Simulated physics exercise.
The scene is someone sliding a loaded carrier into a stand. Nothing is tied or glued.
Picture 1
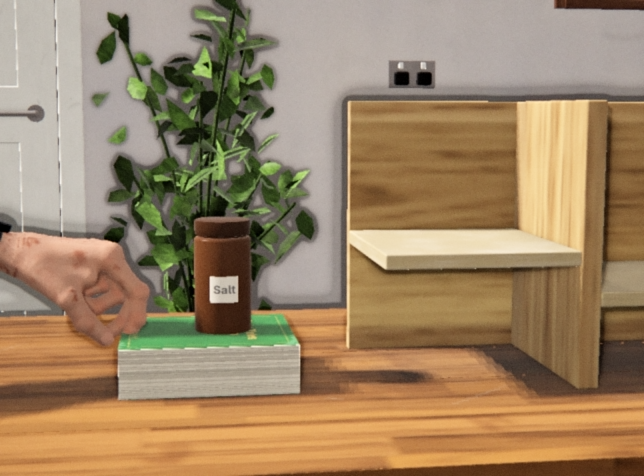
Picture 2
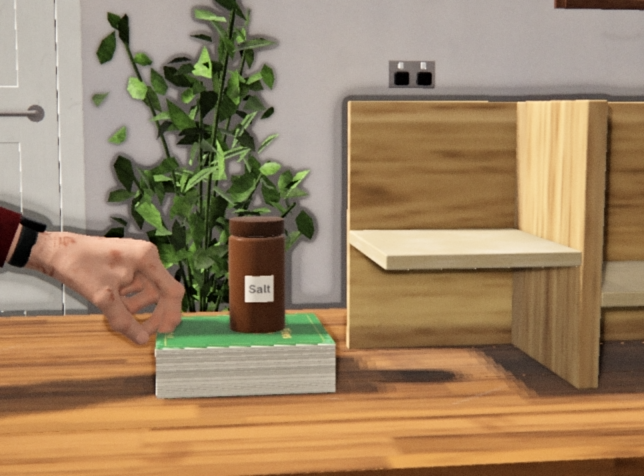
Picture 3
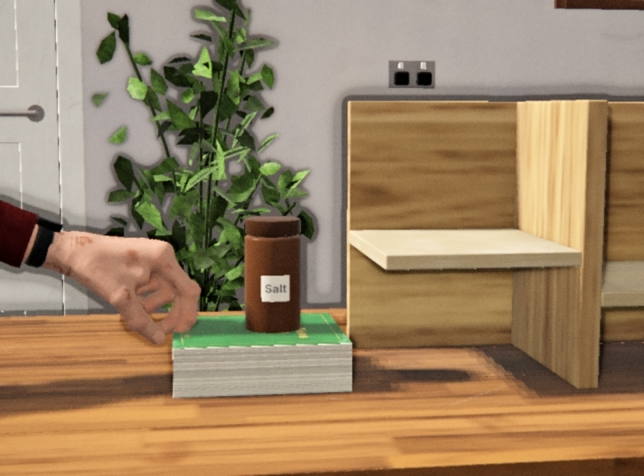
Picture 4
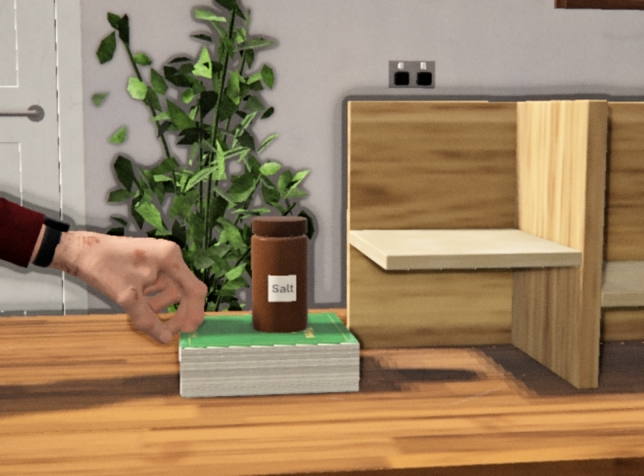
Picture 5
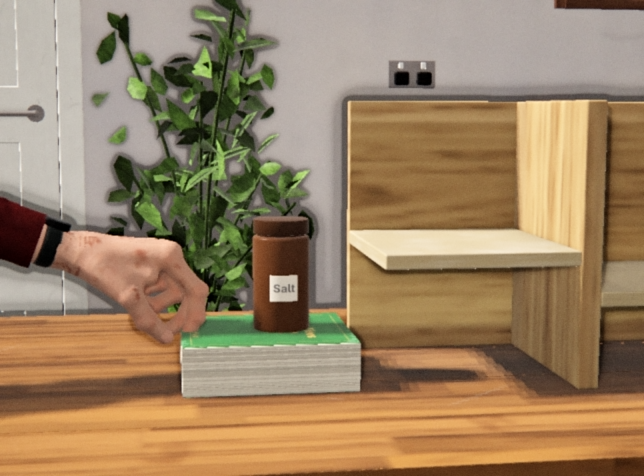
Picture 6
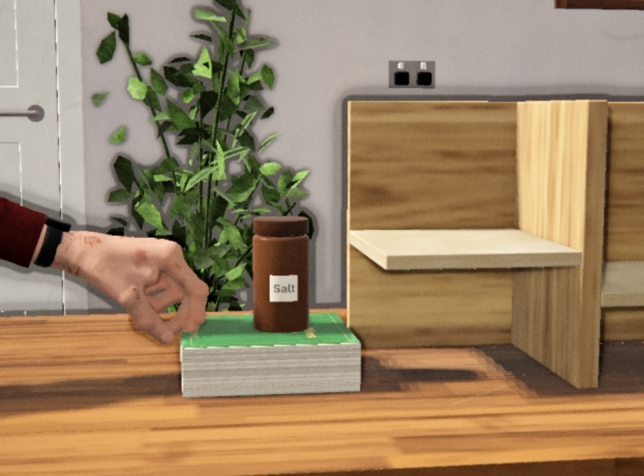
A hand slides a green book carrying a brown salt jar rightward across the table.
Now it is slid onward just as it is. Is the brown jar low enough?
As it turns out, the brown jar is knocked back.
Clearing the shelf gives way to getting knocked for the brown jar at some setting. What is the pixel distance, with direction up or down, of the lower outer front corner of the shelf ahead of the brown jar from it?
40 pixels up.
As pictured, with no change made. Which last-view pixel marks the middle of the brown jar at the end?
When everything stops, it's near (373, 299).
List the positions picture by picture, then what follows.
Hand sliding it forward; brown jar (223, 275); green book (207, 354), in the first frame.
Hand sliding it forward; brown jar (257, 274); shelf (553, 234), in the second frame.
Hand sliding it forward; brown jar (273, 274); green book (257, 353), in the third frame.
Hand sliding it forward; brown jar (280, 274); shelf (553, 234), in the fourth frame.
Hand sliding it forward; brown jar (281, 274); green book (265, 352), in the fifth frame.
Hand sliding it forward; brown jar (281, 274); shelf (553, 234), in the sixth frame.
Then, 1.12 s past the last view, brown jar leaning 37° off how it started near (339, 268).
Finally, the brown jar strikes the shelf, near (373, 299).
